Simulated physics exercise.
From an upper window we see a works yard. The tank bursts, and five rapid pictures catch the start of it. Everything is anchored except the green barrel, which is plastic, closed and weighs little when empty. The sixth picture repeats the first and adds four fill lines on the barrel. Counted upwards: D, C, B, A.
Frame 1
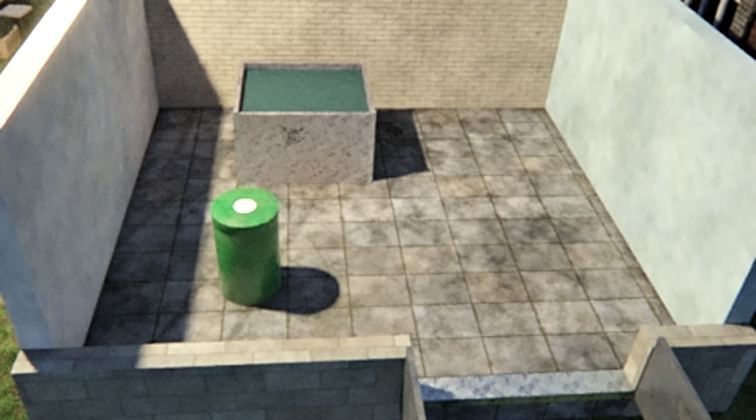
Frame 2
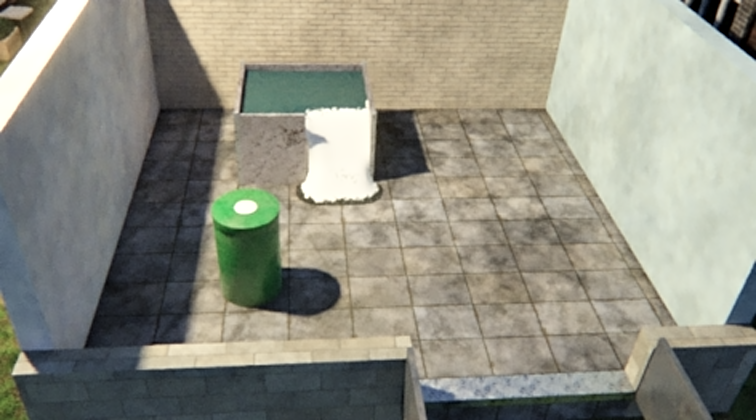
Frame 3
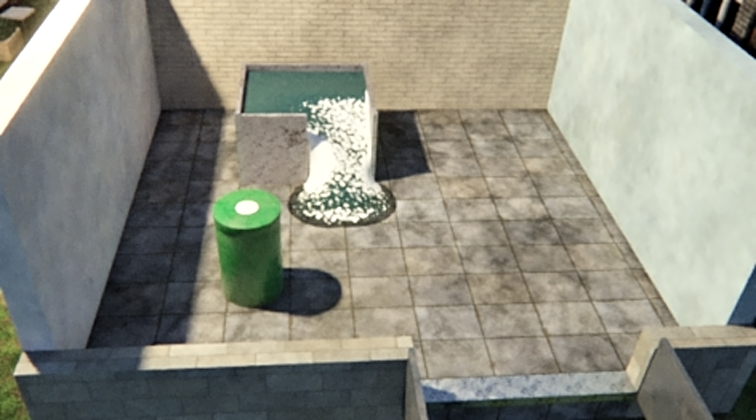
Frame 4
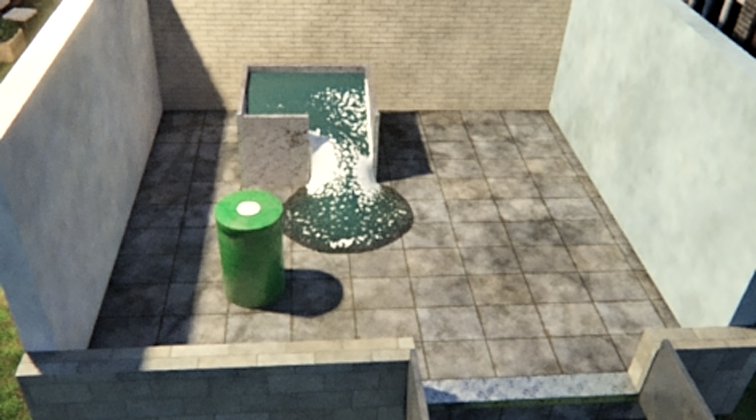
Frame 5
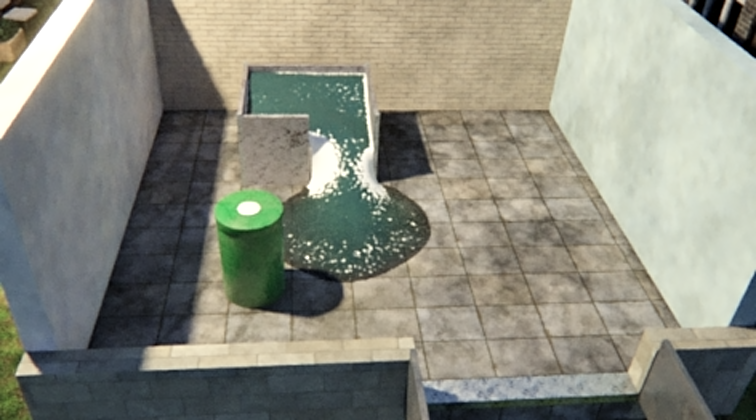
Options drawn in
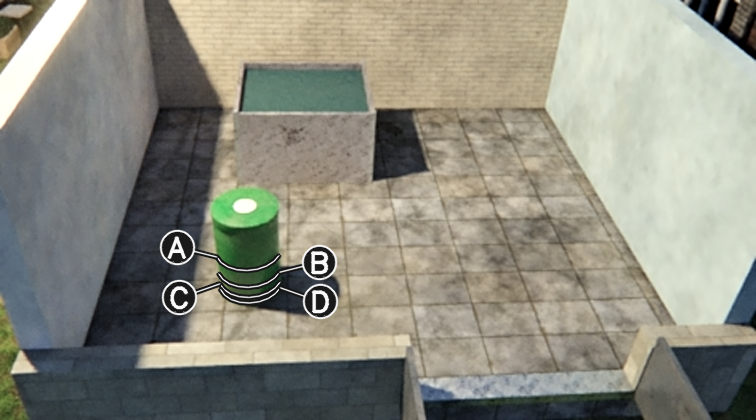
Dark green water bursts in white foam from the right part of the front of a full grey stone tank, set against the brick back wall of a paved yard seen from above. A green barrel with a pale spot on its lid stands front left, between pale side walls, with a low wall and gap nearest us. The foaming water pours onto the slabs and spreads forward in a widening dark puddle beside the barrel, while the view barely shifts.
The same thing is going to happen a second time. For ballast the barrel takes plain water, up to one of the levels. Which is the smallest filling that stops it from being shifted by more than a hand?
The answer is line B.
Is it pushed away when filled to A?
No, that is safe.
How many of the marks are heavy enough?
Two of the four.
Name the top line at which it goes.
It is C.
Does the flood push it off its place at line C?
Yes, it does.
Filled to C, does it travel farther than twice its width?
No, less.
On the marked copy, A at (246, 270); B at (248, 287); C at (249, 297); D at (249, 303); from the bottom up D, C, B, A.
With A, it does not move.
With B, it does not move.
With C, it is pushed about half its own width away.
With D, it is pushed about twice its own width away.
